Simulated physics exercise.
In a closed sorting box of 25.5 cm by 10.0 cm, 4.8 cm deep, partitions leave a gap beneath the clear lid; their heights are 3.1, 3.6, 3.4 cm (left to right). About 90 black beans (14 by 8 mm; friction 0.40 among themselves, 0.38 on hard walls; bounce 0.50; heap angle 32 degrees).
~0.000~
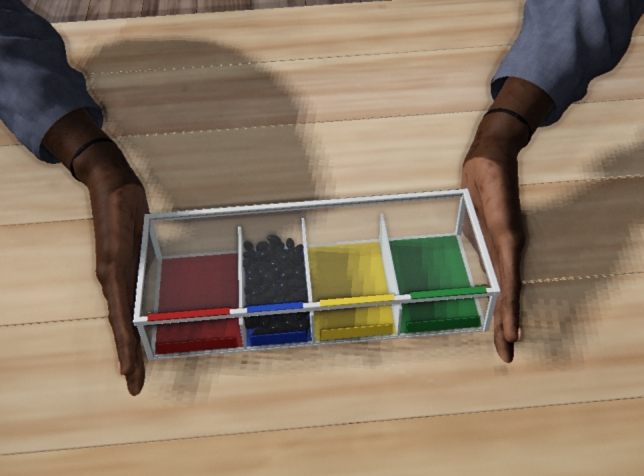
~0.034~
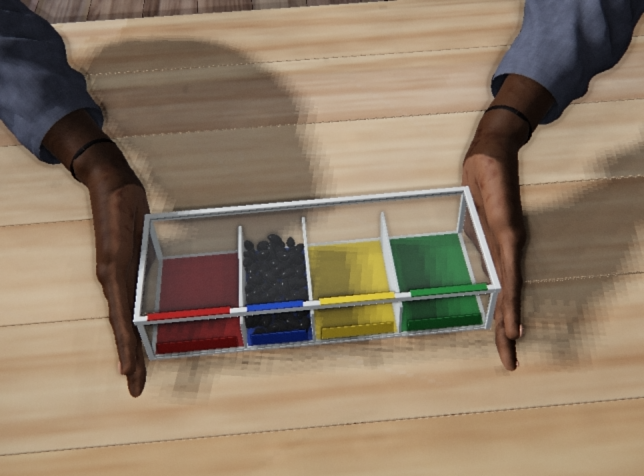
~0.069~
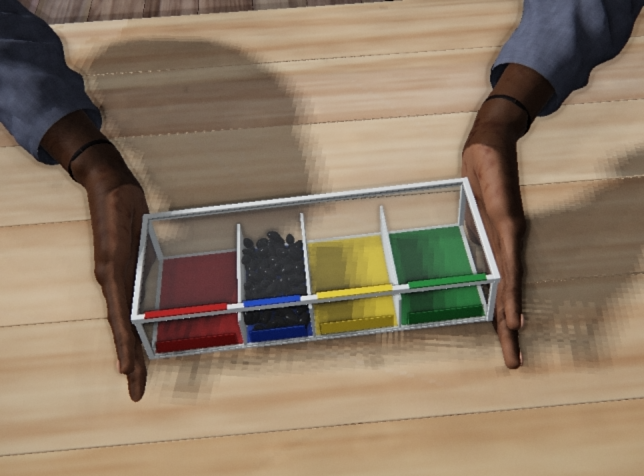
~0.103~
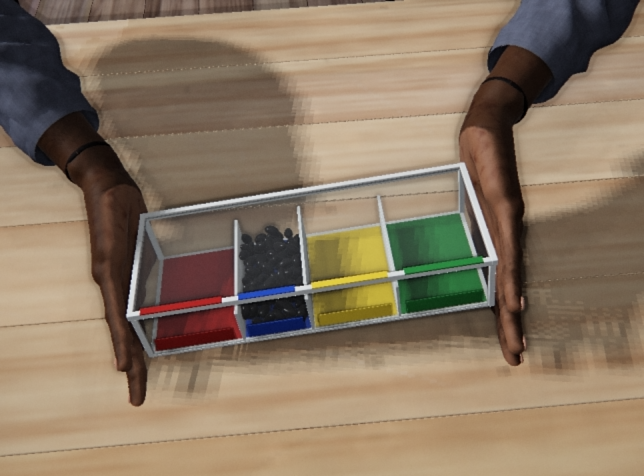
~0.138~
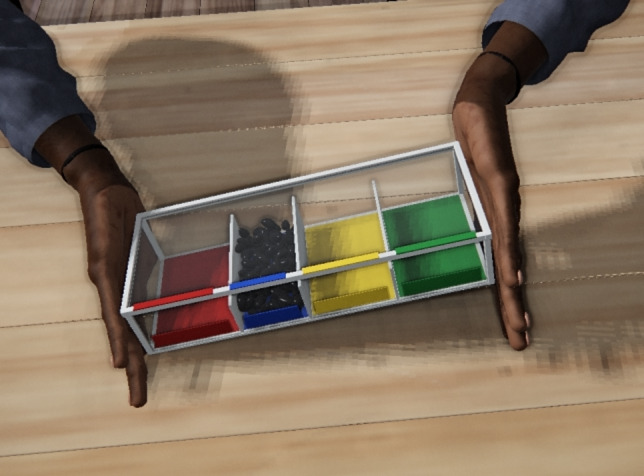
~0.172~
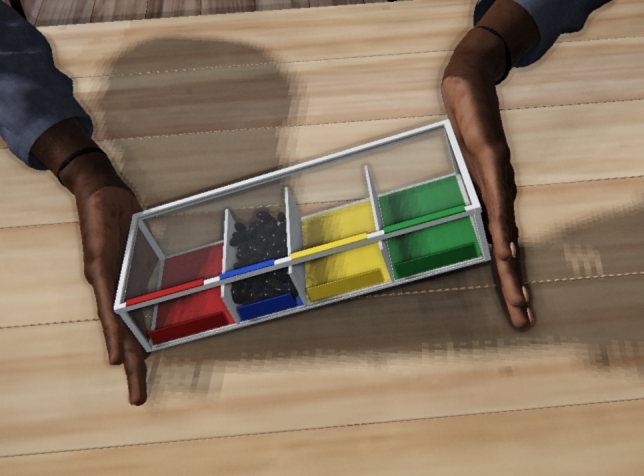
Two hands tilt a clear box of black beans, raising its right end steadily higher.
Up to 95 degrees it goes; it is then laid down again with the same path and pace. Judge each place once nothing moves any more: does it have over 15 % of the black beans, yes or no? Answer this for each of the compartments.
Red compartment: Yes, blue compartment: Yes, green compartment: No, yellow compartment: No.
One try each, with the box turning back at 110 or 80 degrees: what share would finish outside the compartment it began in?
Some 45 and 15 per cent.
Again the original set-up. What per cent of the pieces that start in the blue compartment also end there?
Around 50 percent stays put.
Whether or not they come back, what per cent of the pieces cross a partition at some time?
Some 50 per cent.
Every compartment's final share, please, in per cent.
Per cent by colour - red 50, blue 50, green 0, yellow 0.
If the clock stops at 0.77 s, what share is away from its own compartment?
20 percent.
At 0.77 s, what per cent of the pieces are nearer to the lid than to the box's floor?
Around 60 %.
After 0.77 s, tilt 95 degrees; red 20 %, blue 80 %.
After 1.18 s, tilt 41 degrees; red 50 %, blue 50 %.
Then, at 1.66 s, tilt 0 degrees; red 50 %, blue 50 %.
At rest (2.2 s), red 50 %, blue 50 %, green 0 %, yellow 0 %.
